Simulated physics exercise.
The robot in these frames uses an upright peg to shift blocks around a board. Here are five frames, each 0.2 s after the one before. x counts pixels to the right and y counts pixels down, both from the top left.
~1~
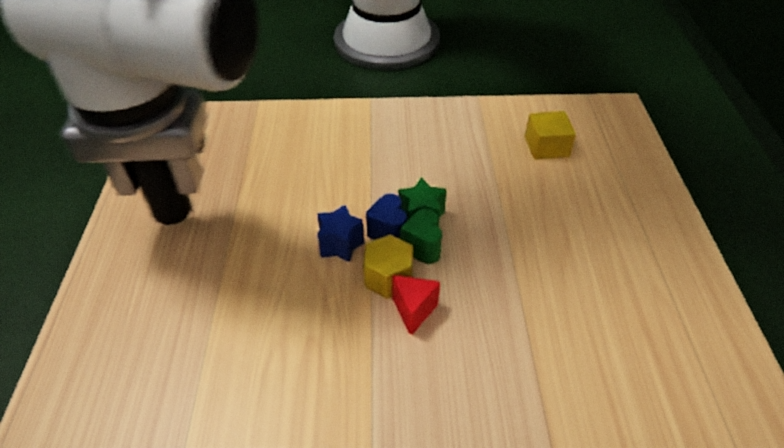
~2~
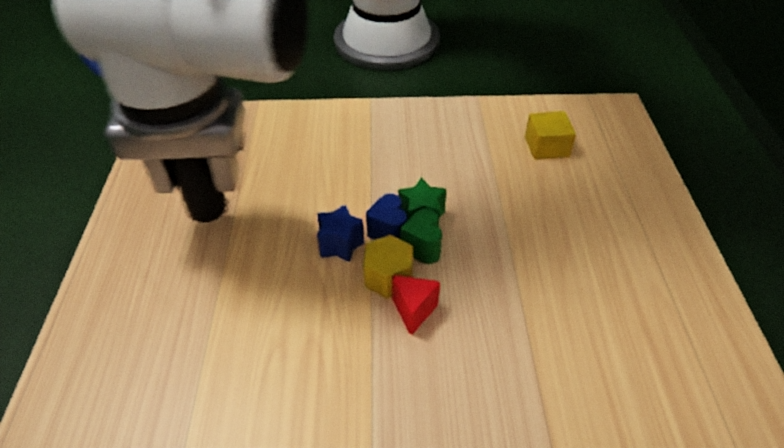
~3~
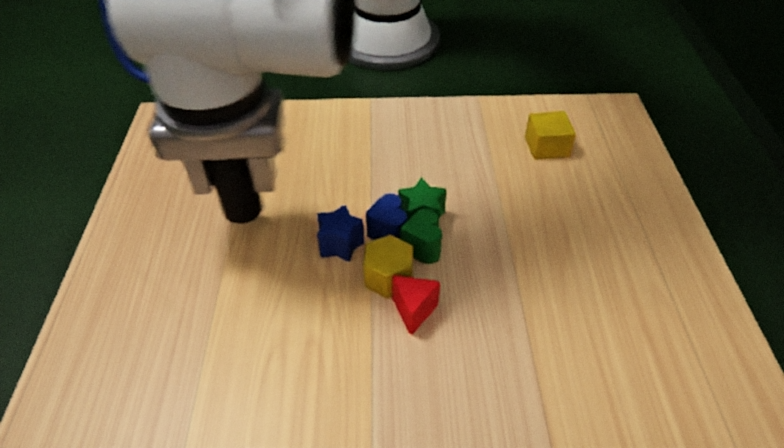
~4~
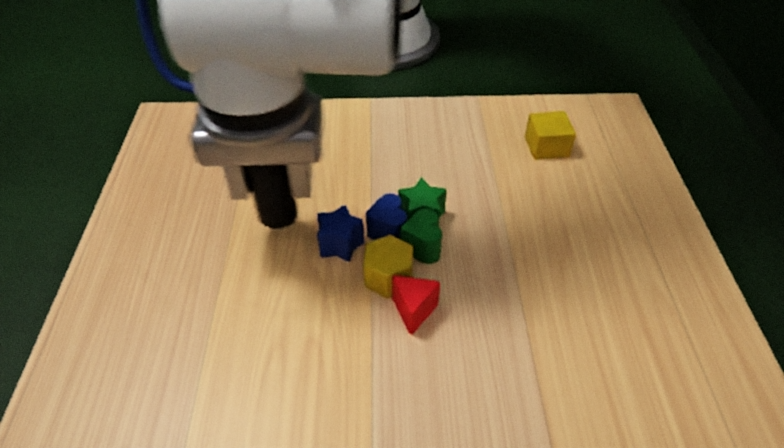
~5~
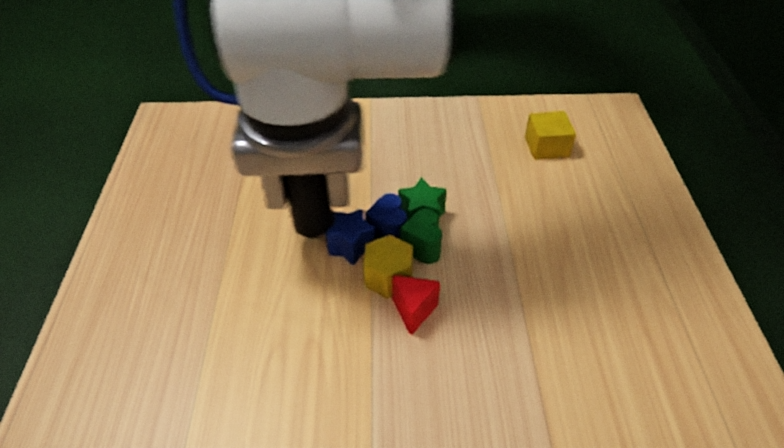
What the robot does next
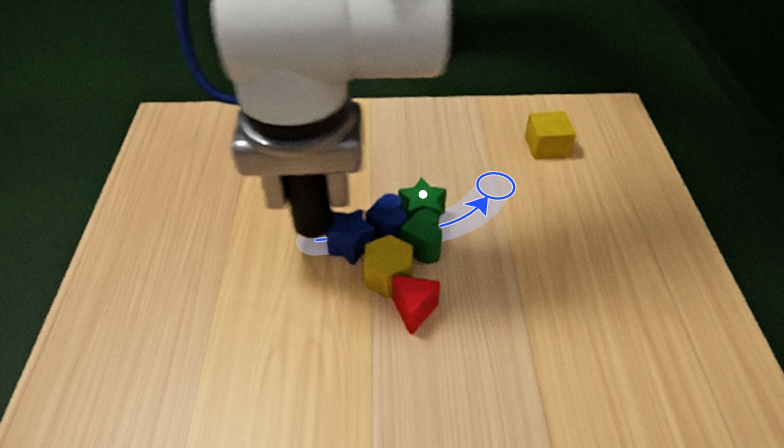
A robot arm holding a dark upright peg moves steadily right across the wooden board toward a cluster of blue, green, yellow and red blocks. The peg then meets the blue star and nudges it slightly right, while the other blocks, including a separate yellow one, stay still.
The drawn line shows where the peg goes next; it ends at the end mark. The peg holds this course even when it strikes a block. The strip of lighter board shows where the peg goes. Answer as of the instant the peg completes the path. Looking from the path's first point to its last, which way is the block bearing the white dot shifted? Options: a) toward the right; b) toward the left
My pick is b.
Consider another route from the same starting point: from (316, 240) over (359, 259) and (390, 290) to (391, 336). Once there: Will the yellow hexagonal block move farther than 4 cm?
The answer is yes.
The line goes from (316, 240) over (388, 233) and (455, 221) to (496, 186); the dot is on the green star block.
What follows on the original path. One third of the way, peg (389, 216); blue star block (423, 223), turned 20° clockwise; blue heart (456, 206), turned 45° anticlockwise; yellow hexagonal block (400, 260), turned 25° clockwise; red triangle (417, 292); green star block (456, 181), turned 50° anticlockwise; green heart (464, 232), turned 45° clockwise.
Two thirds of the way, peg (458, 204); blue star block (457, 227), turned 75° clockwise; blue heart (500, 206), turned 55° anticlockwise; yellow hexagonal block (400, 260), turned 25° clockwise; red triangle (417, 292); green star block (475, 169), turned 85° anticlockwise; green heart (495, 243), turned 20° clockwise.
At the end, peg (499, 169); blue star block (457, 227), turned 75° clockwise; blue heart (512, 201); yellow hexagonal block (400, 260), turned 25° clockwise; red triangle (417, 292); green star block (488, 141), turned 155° anticlockwise; green heart (495, 243), turned 20° clockwise.
